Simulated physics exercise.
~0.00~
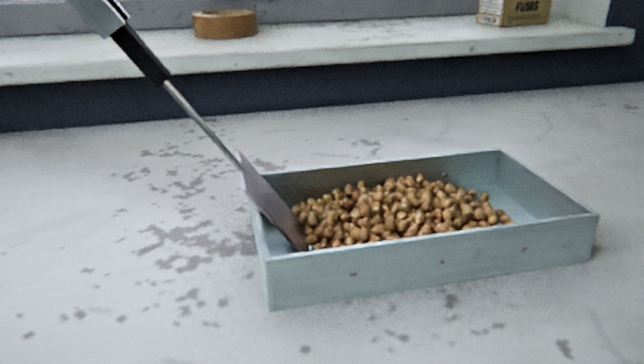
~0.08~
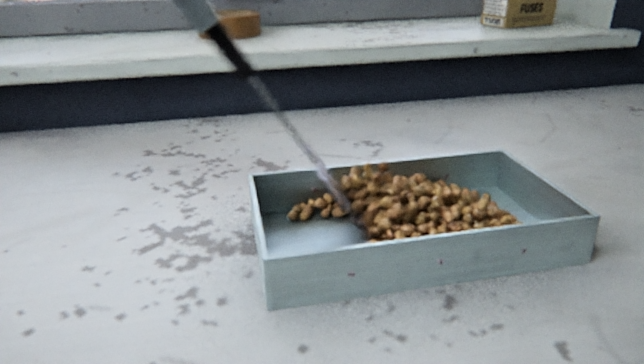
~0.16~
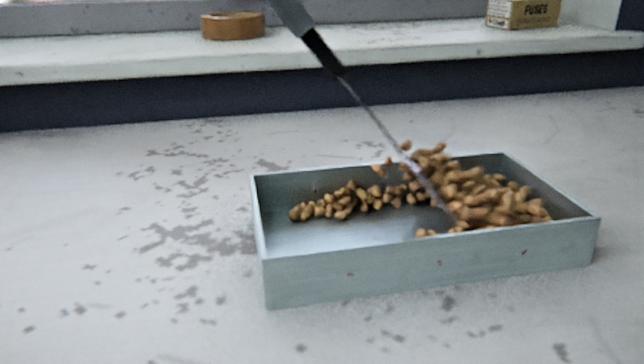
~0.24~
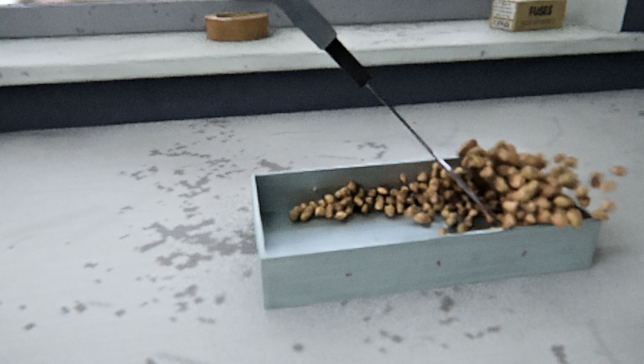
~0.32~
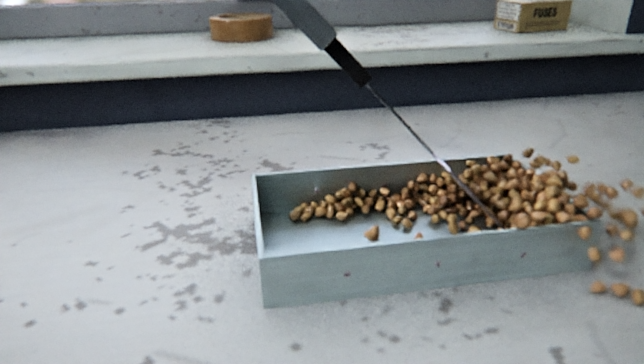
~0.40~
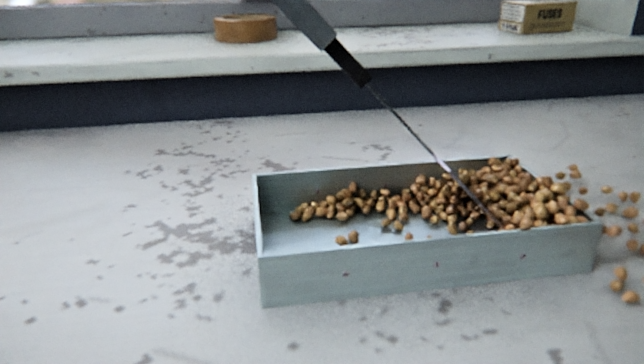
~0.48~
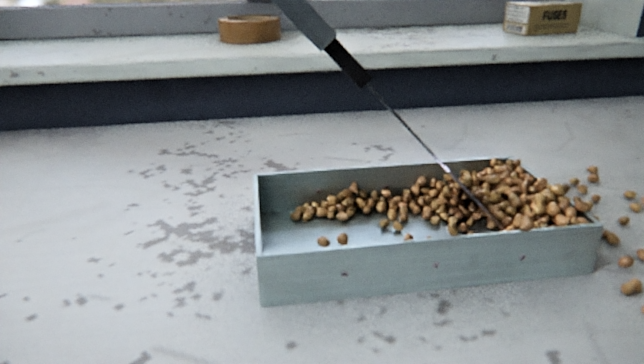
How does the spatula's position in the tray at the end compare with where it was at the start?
At the start the spatula is at the left end of the tray, and by the end it is well over to the right, resting among the heaped beans.
